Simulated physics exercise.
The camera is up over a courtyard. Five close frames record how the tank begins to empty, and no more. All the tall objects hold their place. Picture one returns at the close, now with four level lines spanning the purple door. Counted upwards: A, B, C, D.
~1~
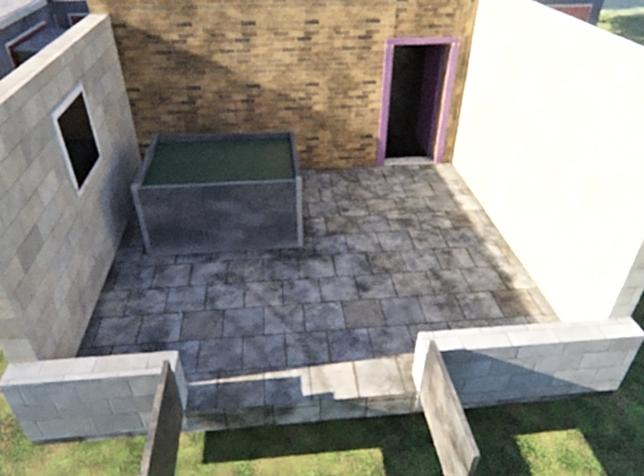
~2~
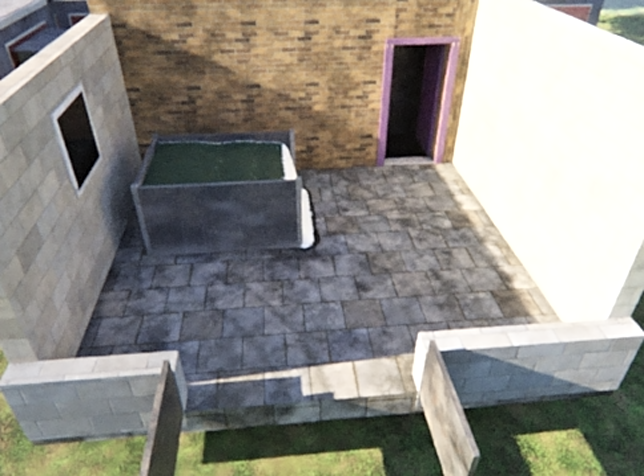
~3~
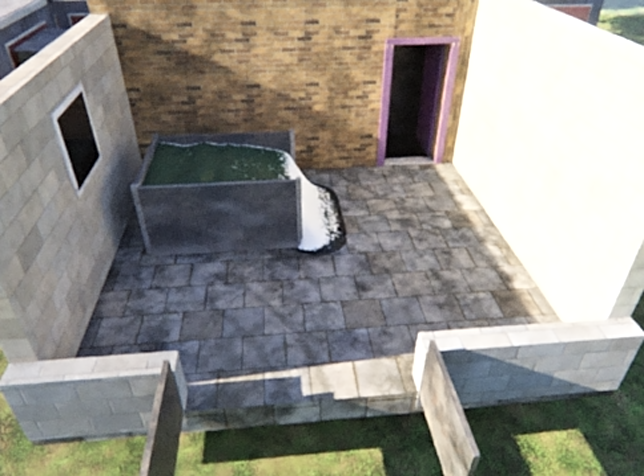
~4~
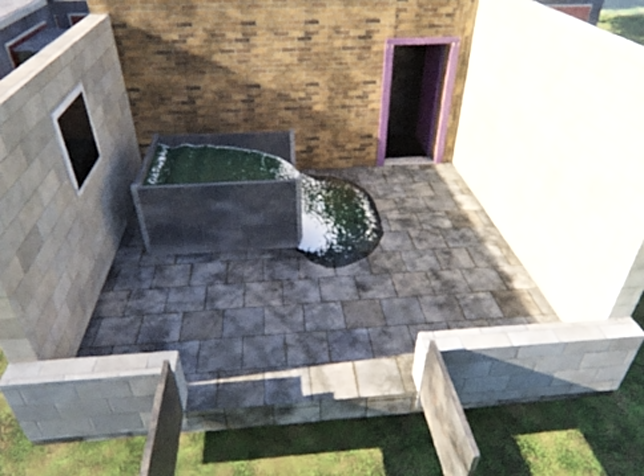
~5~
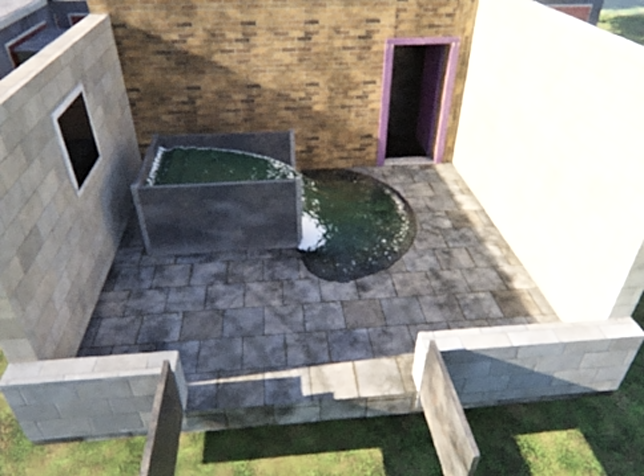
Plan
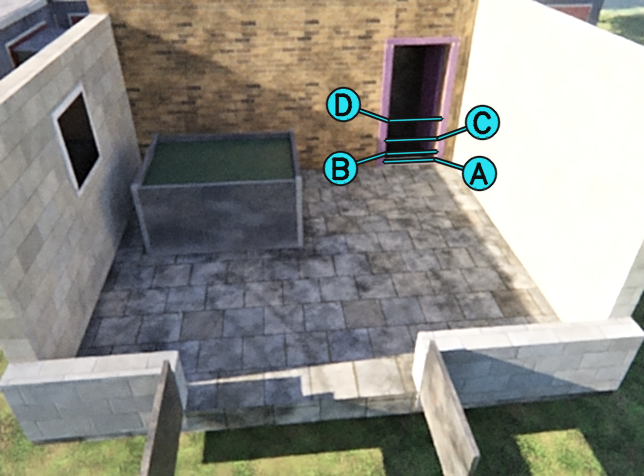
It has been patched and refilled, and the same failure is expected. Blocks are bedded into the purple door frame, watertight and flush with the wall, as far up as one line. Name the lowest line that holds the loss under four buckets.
I would pick line C.
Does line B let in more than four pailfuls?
Yes.
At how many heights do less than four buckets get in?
Two of them.
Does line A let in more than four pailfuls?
Yes.
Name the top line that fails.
B it is.
On the marked copy, A at (409, 160); B at (410, 152); C at (412, 139); D at (414, 119); from the bottom up A, B, C, D.
Choosing A, dozens of bucketfuls pour in.
Choosing B, about 8 bucketfuls get in.
Choosing C, a splash gets over, under a bucket.
Choosing D, nothing gets over.
